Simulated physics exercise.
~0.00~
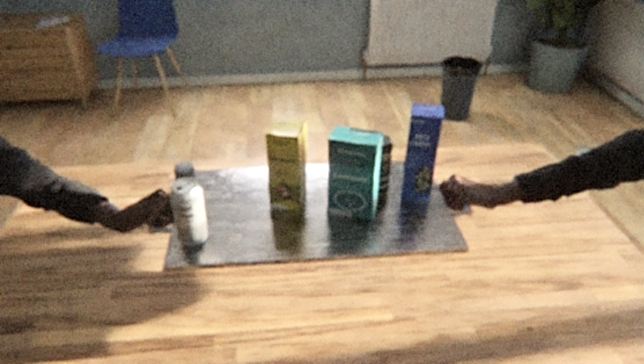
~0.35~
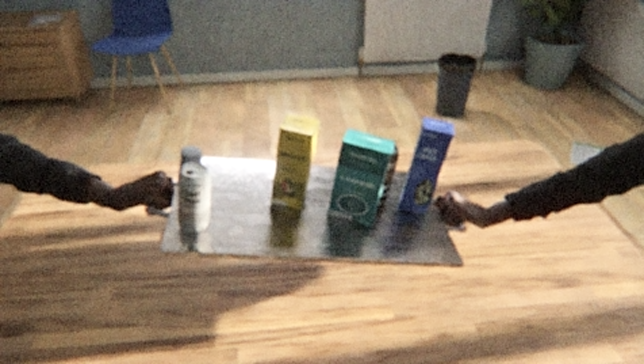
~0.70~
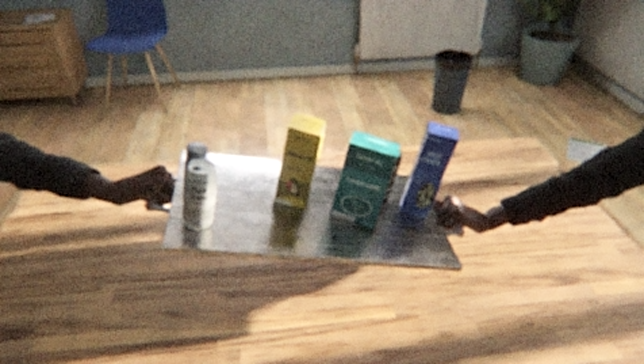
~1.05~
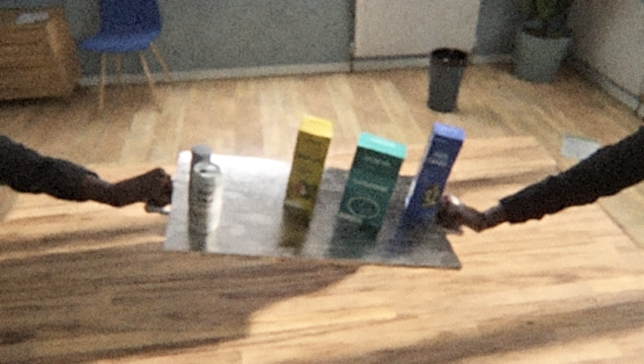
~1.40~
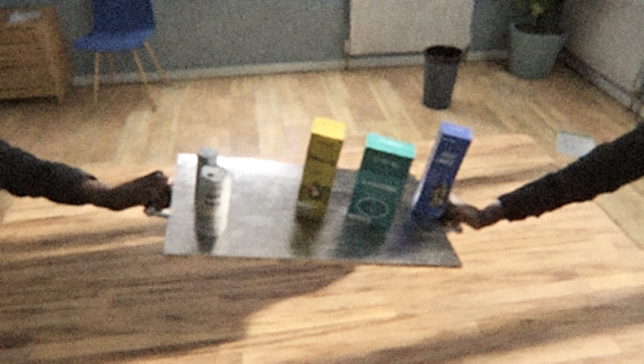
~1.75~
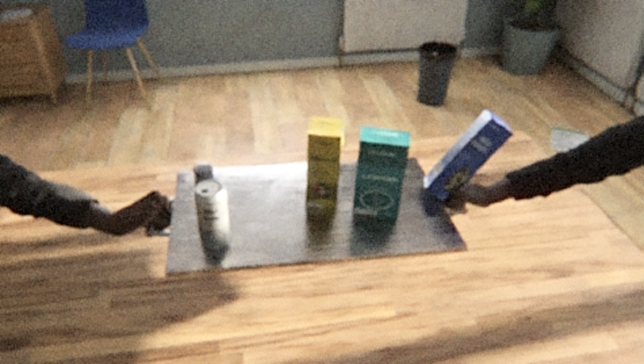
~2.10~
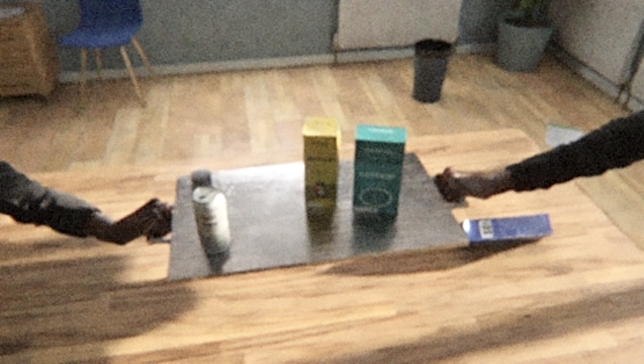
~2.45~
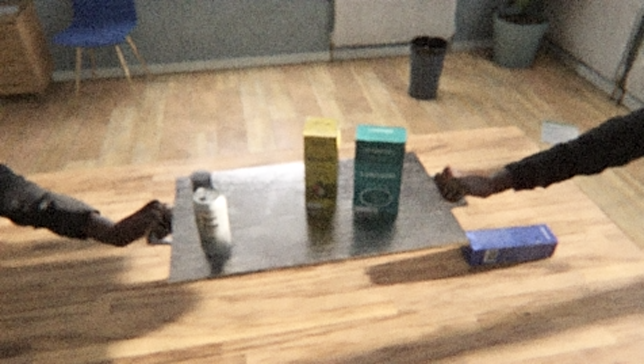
Two hands in dark sleeves, seen from the front and slightly above, hold a flat grey tray by its ends over a wooden table, in a room with a blue chair and a dark bin behind. A white can stands at the left, a yellow carton and a turquoise packet near the middle, and a tall blue carton at the right. The tray tips down to the right, and the cartons lean and shift rightward. As it levels, the blue carton topples off the right edge. It ends lying on its side beside the tray, while the others stay standing.
